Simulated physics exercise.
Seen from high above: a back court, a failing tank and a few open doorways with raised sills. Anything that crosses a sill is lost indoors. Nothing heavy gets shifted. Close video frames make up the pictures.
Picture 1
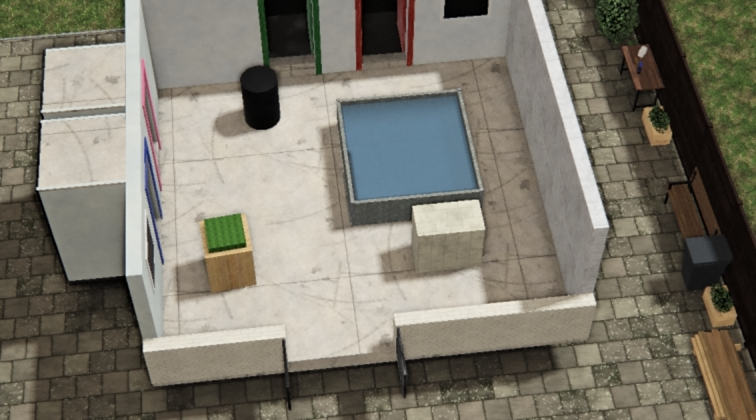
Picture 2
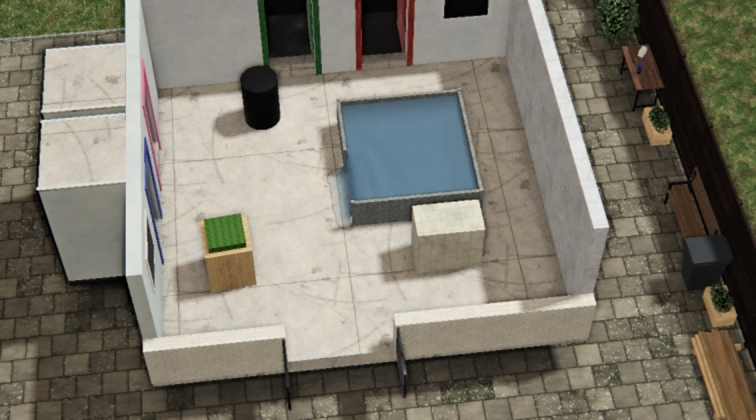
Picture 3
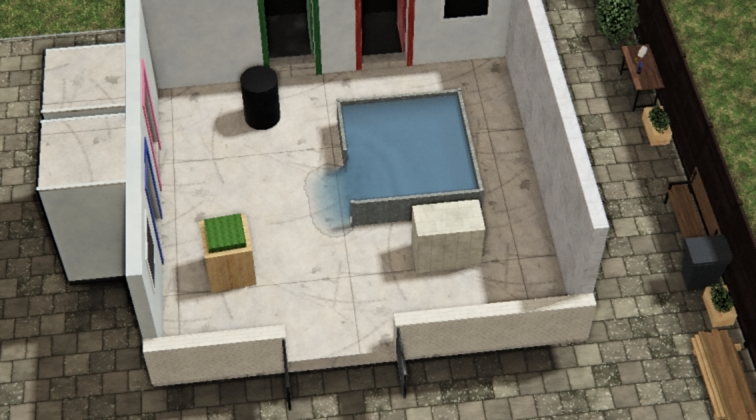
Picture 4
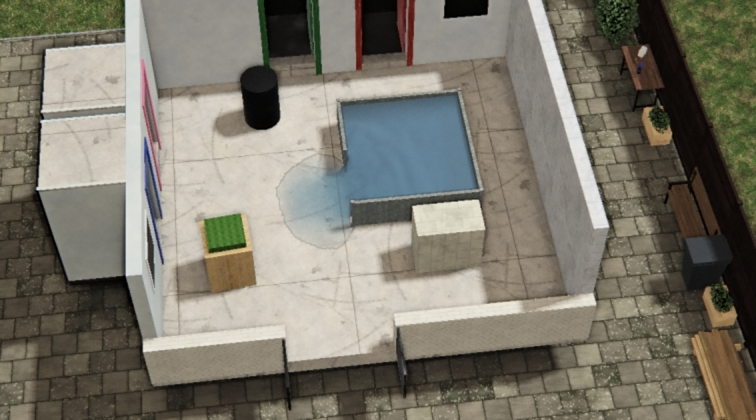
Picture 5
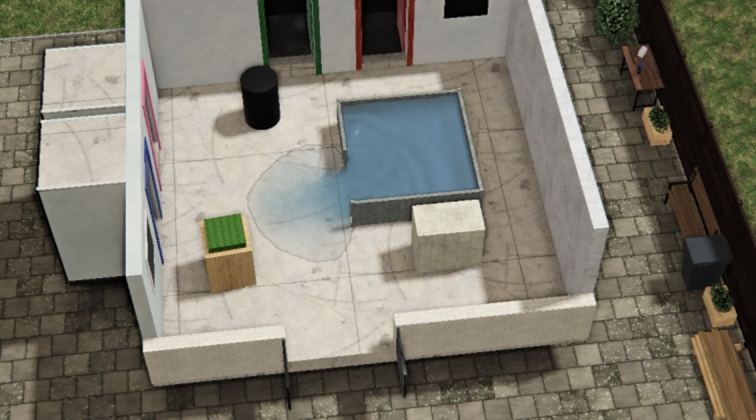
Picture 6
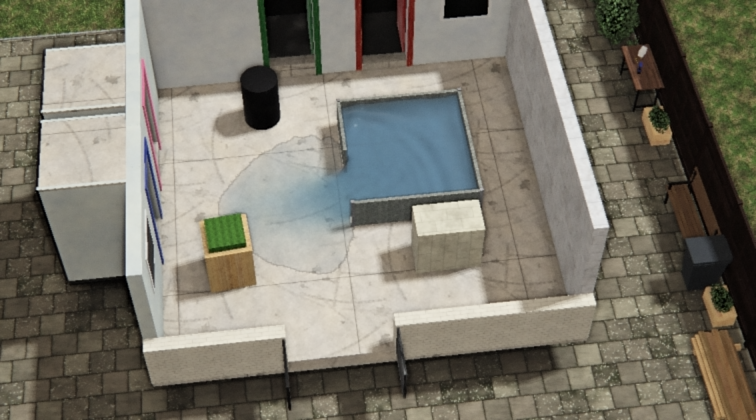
A square tank of blue water stands in a pale-walled, tiled court seen from high above, with paving outside and benches along the right. A black barrel stands behind and left of it, a green-topped wooden box at lower left, a cream block in front, and green- and red-framed doorways behind. Water pours through a gap in the tank's left side, spreading leftward in a widening, thinning pool.
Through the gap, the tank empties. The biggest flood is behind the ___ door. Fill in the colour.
The biggest flood is behind the blue door.
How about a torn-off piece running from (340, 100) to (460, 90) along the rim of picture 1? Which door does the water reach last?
I'd say the one in blue.
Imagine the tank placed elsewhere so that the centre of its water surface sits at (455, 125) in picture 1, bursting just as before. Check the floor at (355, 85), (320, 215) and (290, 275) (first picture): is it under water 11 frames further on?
Result, in order: Unaffected; affected; affected.
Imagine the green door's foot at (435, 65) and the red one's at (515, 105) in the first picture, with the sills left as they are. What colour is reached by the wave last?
It is the red-painted one that gets it last.
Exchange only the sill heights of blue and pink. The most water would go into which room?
The pink door.
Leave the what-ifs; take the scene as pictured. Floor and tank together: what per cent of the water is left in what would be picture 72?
About 68 %.
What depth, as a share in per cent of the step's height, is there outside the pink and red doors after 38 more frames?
Approx. 50 % followed by 20 %.
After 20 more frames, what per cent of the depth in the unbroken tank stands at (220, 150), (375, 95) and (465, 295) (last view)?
The three come to some 4, 0 and 0 per cent respectively.
A moment on, water covers 25 % of the floor; blue door a trickle in, green door not reached, pink door not reached, red door not reached.
Next, water covers 35 % of the floor; blue door a lot in, green door not reached, pink door wet at the sill, nothing in, red door not reached.
Then, water covers 40 % of the floor; blue door a lot in, green door not reached, pink door wet at the sill, nothing in, red door not reached.
Later, water covers 55 % of the floor; blue door a lot in, green door wet at the sill, nothing in, pink door wet at the sill, nothing in, red door wet at the sill, nothing in.
In the end, water covers 80 % of the floor; blue door a lot in, green door wet at the sill, nothing in, pink door wet at the sill, nothing in, red door wet at the sill, nothing in; the blue door has let in the most.
